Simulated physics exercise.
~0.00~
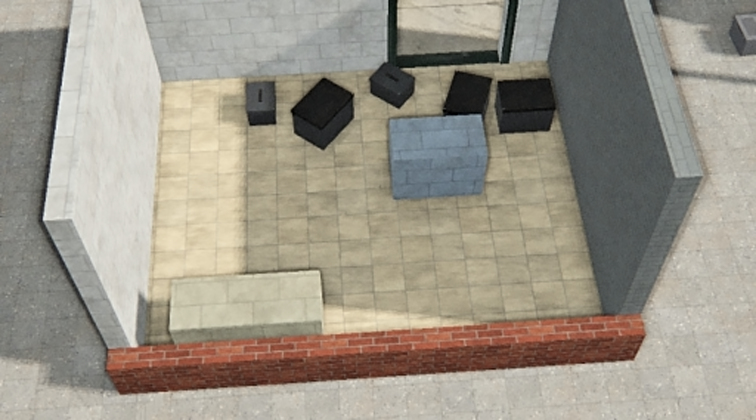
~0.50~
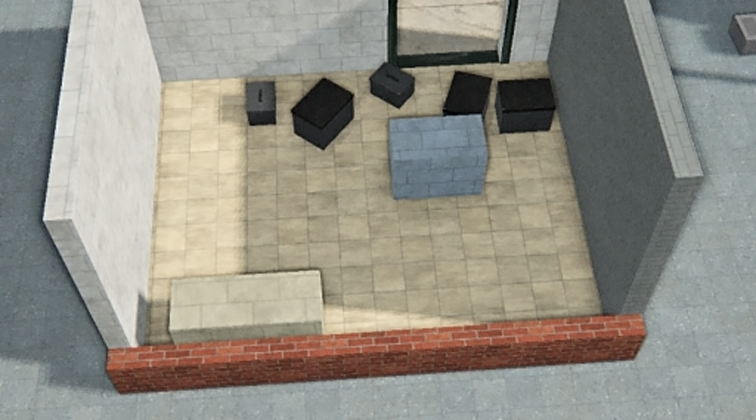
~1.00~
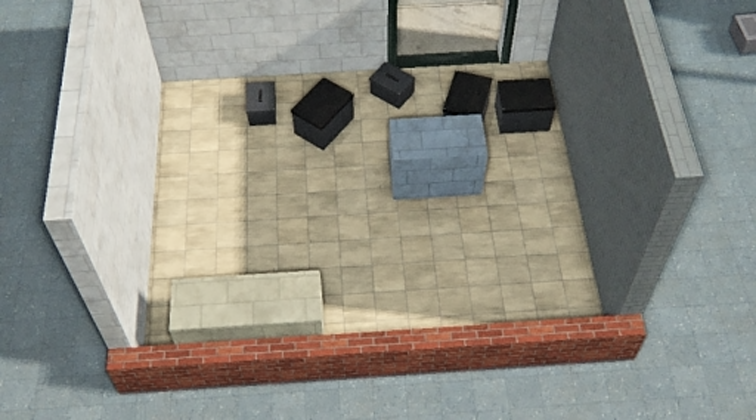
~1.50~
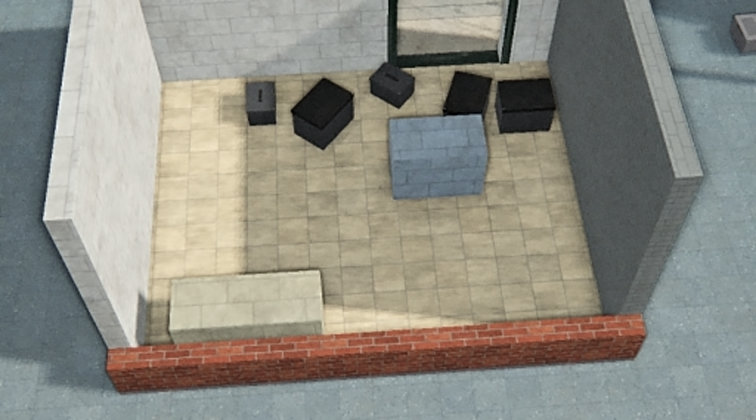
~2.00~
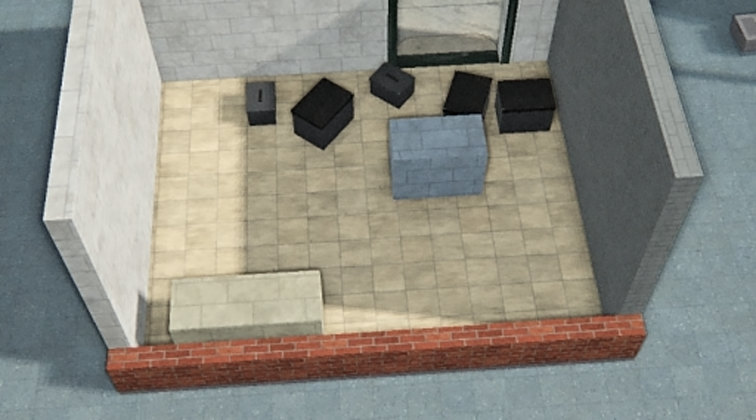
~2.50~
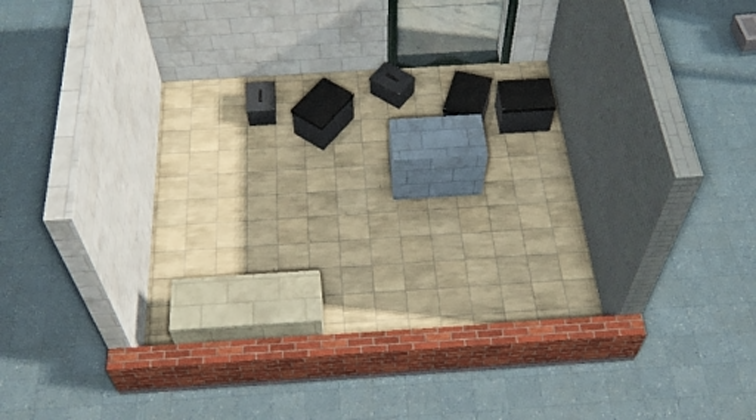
A small walled room with dark boxes stays still while the ground outside turns bluish.
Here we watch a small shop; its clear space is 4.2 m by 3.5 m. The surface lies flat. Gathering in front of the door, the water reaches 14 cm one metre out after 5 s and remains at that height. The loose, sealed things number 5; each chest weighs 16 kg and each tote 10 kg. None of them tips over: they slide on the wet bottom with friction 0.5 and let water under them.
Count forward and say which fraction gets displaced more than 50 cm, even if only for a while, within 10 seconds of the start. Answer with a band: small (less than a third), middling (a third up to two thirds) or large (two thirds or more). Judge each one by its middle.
Middling.
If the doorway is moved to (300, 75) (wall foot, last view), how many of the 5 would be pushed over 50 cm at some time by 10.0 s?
Result: 1.
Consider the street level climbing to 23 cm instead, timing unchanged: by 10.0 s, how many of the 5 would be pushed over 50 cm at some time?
In that case the number is 2.
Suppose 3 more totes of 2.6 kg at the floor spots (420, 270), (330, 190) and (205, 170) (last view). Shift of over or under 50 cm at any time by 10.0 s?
In turn: Within the mark, beyond the mark, within the mark.
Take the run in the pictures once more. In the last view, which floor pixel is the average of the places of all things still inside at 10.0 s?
At about (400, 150).
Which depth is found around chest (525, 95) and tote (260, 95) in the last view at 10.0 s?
Around 4 cm and 2 cm.
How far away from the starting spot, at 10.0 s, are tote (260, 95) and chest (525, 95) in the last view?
Respectively 0 and 140 cm.
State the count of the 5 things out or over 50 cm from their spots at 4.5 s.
Result: 0.
After 3.5 s 0 of 5 are over 50 cm from their spots; 0 afloat.
After 4.5 s 0 of 5 are over 50 cm from their spots; 0 afloat.
After 7.0 s 0 of 5 are over 50 cm from their spots; 1 afloat.
After 10.0 s 2 of 5 are over 50 cm from their spots, and 2 have been at some point; 1 afloat.
